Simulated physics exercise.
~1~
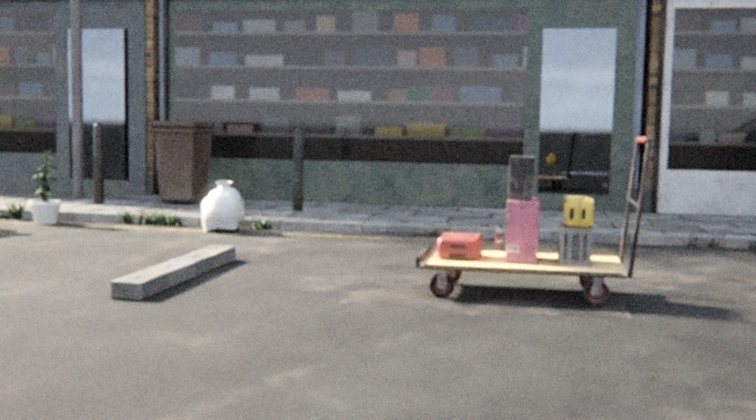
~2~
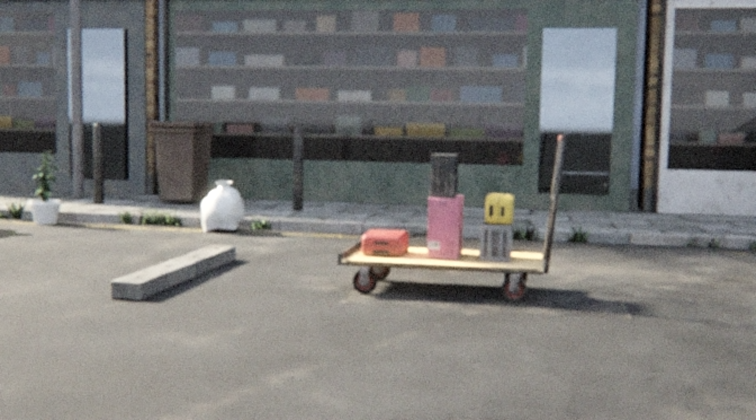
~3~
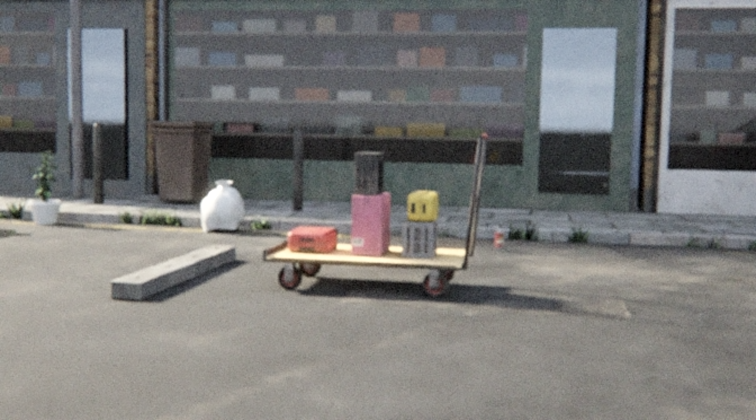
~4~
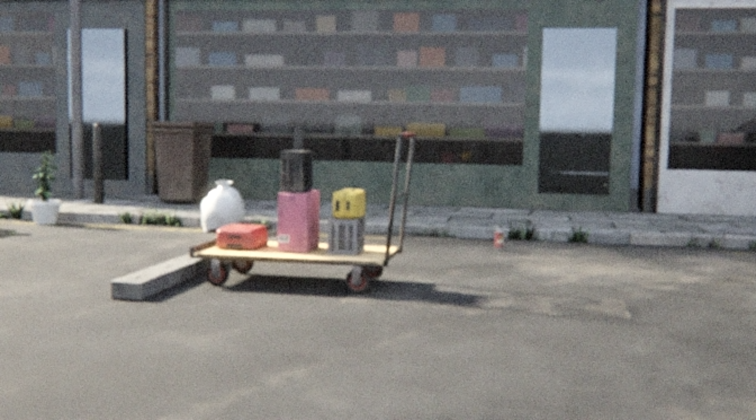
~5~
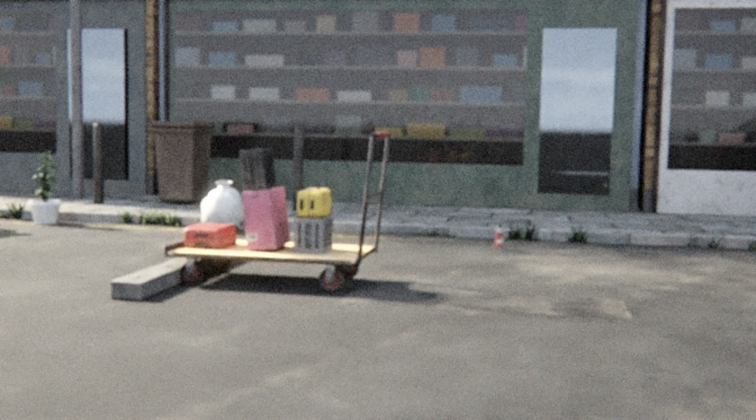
A loaded trolley rolls left to a kerb, its pink carton and black crate finally leaning.
